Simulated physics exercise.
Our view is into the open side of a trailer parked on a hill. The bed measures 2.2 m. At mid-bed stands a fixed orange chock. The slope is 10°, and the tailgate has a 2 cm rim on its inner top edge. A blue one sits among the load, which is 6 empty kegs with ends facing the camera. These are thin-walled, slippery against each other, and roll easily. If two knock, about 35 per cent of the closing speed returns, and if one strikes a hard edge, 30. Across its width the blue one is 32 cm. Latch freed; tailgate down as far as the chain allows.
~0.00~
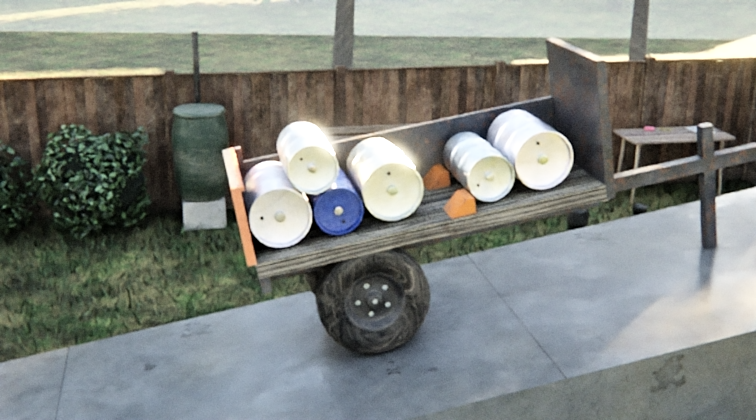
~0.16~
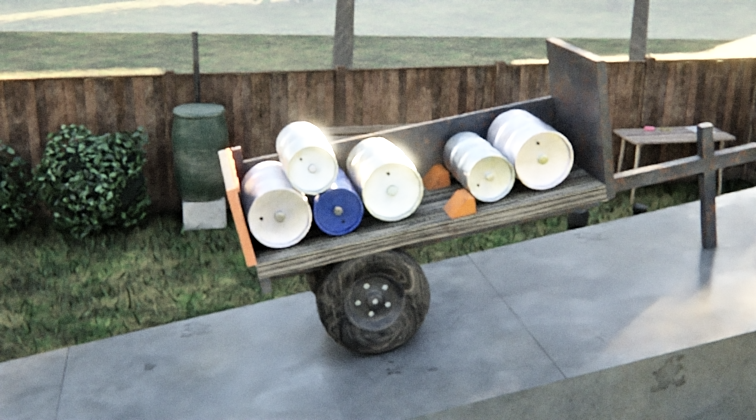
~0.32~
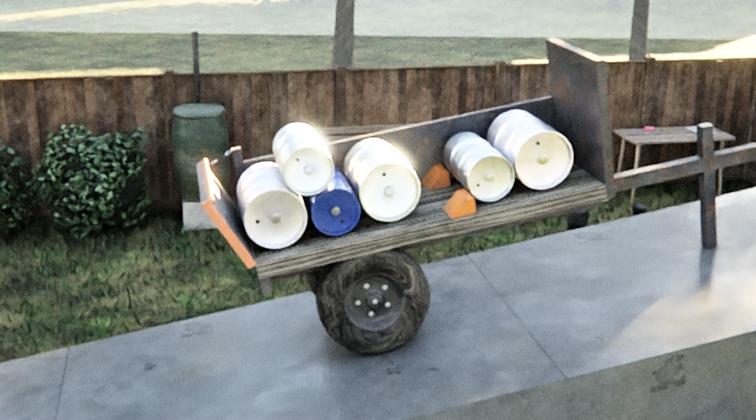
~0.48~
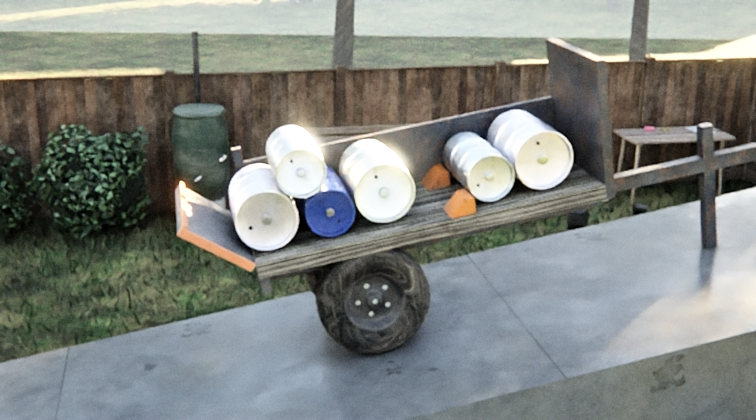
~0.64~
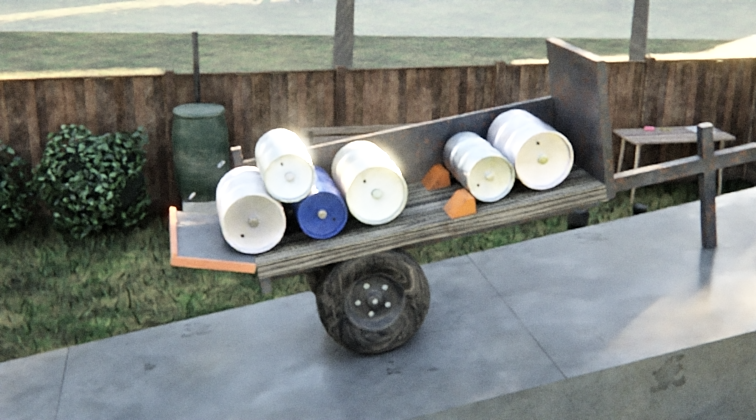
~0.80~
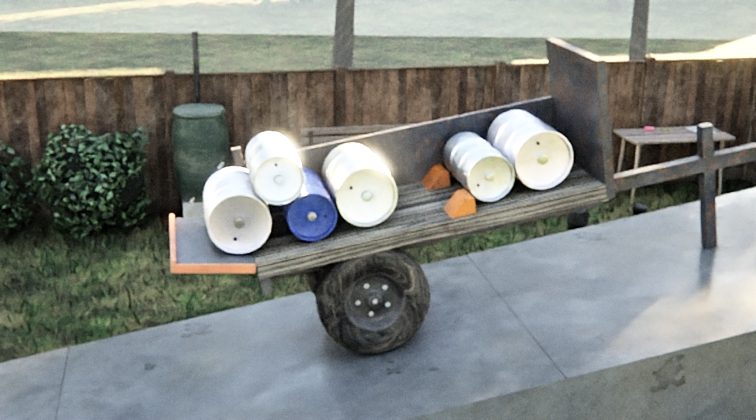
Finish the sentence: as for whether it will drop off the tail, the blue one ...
... does not.
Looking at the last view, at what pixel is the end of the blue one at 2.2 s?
(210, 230), roughly.
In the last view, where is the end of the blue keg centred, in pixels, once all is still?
In the last picture it sits near (191, 230).
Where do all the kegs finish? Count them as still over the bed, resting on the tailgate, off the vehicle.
Tally: 3; 1; 2.
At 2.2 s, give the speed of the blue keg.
Near 0.3 m/s at that time.
Then, 2.2 s in, blue is on the gate, 20 cm past the hinge, rolling left; 2 of 6 are out.
In the end (4.2 s), blue is on the gate, 35 cm past the hinge; 2 of 6 are out.
